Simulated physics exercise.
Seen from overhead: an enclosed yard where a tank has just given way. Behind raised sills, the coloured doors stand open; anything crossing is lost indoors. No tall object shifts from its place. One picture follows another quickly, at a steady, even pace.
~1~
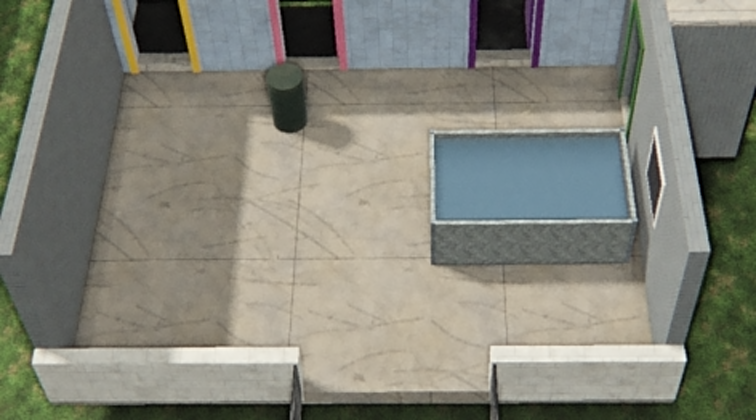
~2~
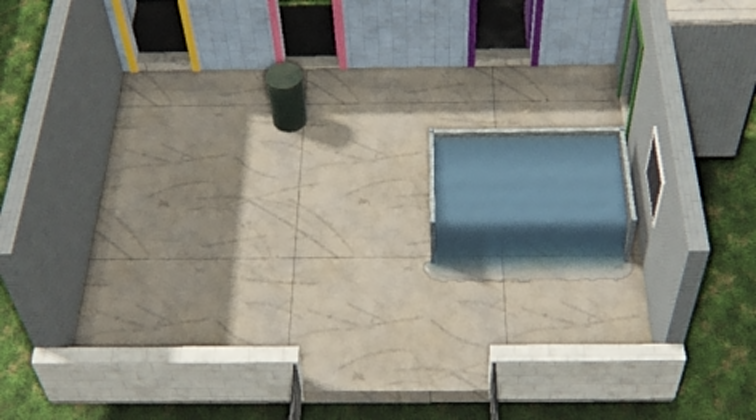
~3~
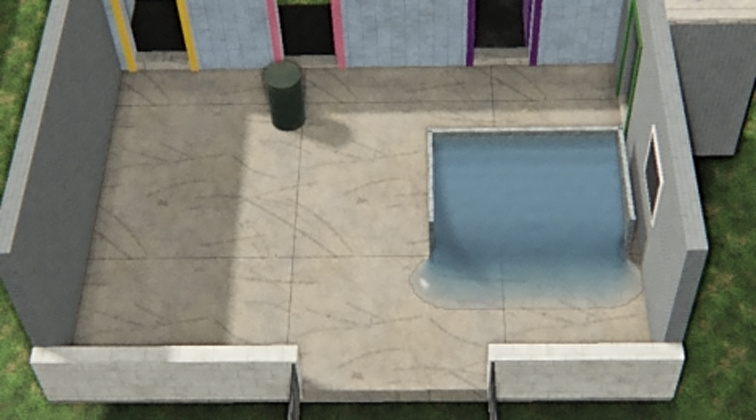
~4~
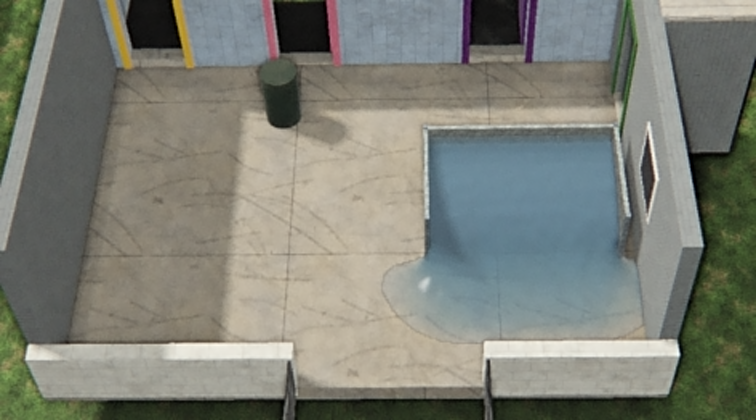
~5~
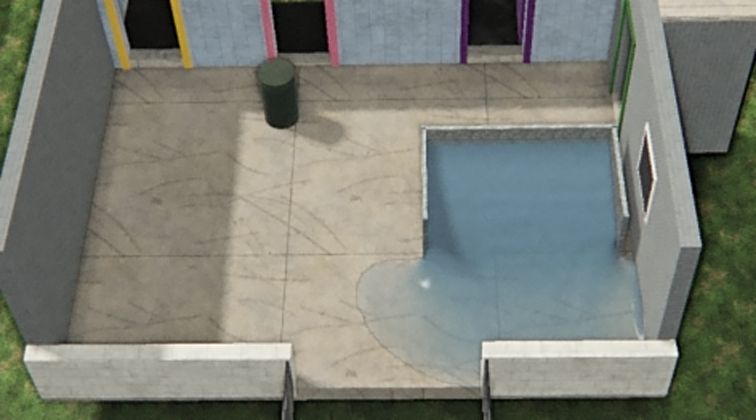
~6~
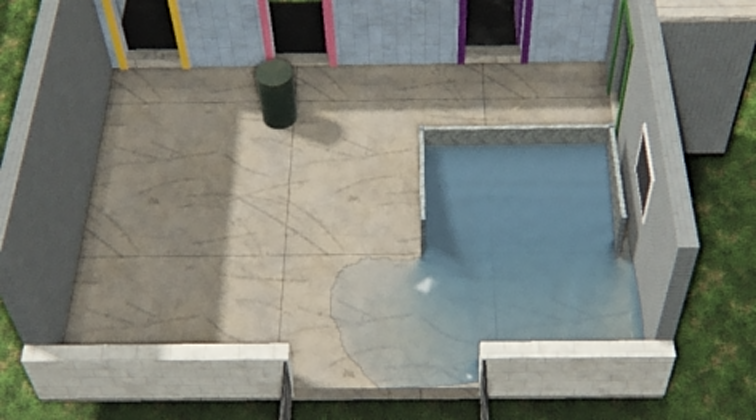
Water pouring from a tank's open front in a walled yard, spreading across the paving toward the viewer and to the left.
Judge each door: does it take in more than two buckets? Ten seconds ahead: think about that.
My call: The pink door keeps it to two or fewer, the green door keeps it to two or fewer, the yellow door keeps it to two or fewer, the purple door keeps it to two or fewer.
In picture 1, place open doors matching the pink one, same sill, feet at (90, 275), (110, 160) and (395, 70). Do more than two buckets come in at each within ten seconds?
Log: Door one is above the limit; door two is below the limit; door three is below the limit.
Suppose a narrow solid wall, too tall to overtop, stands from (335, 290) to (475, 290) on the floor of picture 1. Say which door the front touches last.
Final one: The door marked pink.
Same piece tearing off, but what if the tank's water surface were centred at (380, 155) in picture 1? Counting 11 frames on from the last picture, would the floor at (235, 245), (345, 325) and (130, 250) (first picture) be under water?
In that order: Not flooded, flooded, no water.
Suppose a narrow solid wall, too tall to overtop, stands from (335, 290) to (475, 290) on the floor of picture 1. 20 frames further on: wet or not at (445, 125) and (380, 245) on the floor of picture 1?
Result, in order: Bone-dry / swamped.
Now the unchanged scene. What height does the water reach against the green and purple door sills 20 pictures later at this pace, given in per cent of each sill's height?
In order: Roughly 70 % and 10 %.
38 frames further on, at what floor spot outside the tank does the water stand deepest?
I'd point to (561, 370).
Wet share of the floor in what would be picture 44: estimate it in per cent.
Roughly 60 per cent.
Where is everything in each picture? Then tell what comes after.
In the first frame, still water in the tank at (530, 179).
In the second frame, the front is at (427, 265), out from the gap at (530, 248).
In the third frame, the front is at (417, 285), out from the gap at (529, 248).
In the fourth frame, water pours out at (524, 247) and has run to (392, 293).
In the fifth frame, the front is at (373, 323), out from the gap at (522, 248).
In the sixth frame, the front is at a hidden place, out from the gap at (520, 248).
A moment on, water covers 20 % of the floor; the pink door not reached, the green door not reached, the yellow door not reached, the purple door not reached.
Next, water covers 20 % of the floor; the pink door not reached, the green door not reached, the yellow door not reached, the purple door not reached.
Then, water covers 40 % of the floor; the pink door not reached, the green door wet at the sill, nothing in, the yellow door not reached, the purple door not reached.
Later, water covers 60 % of the floor; the pink door not reached, the green door wet at the sill, nothing in, the yellow door not reached, the purple door wet at the sill, nothing in.
In the end, water covers 85 % of the floor; the pink door wet at the sill, nothing in, the green door wet at the sill, nothing in, the yellow door wet at the sill, nothing in, the purple door wet at the sill, nothing in.
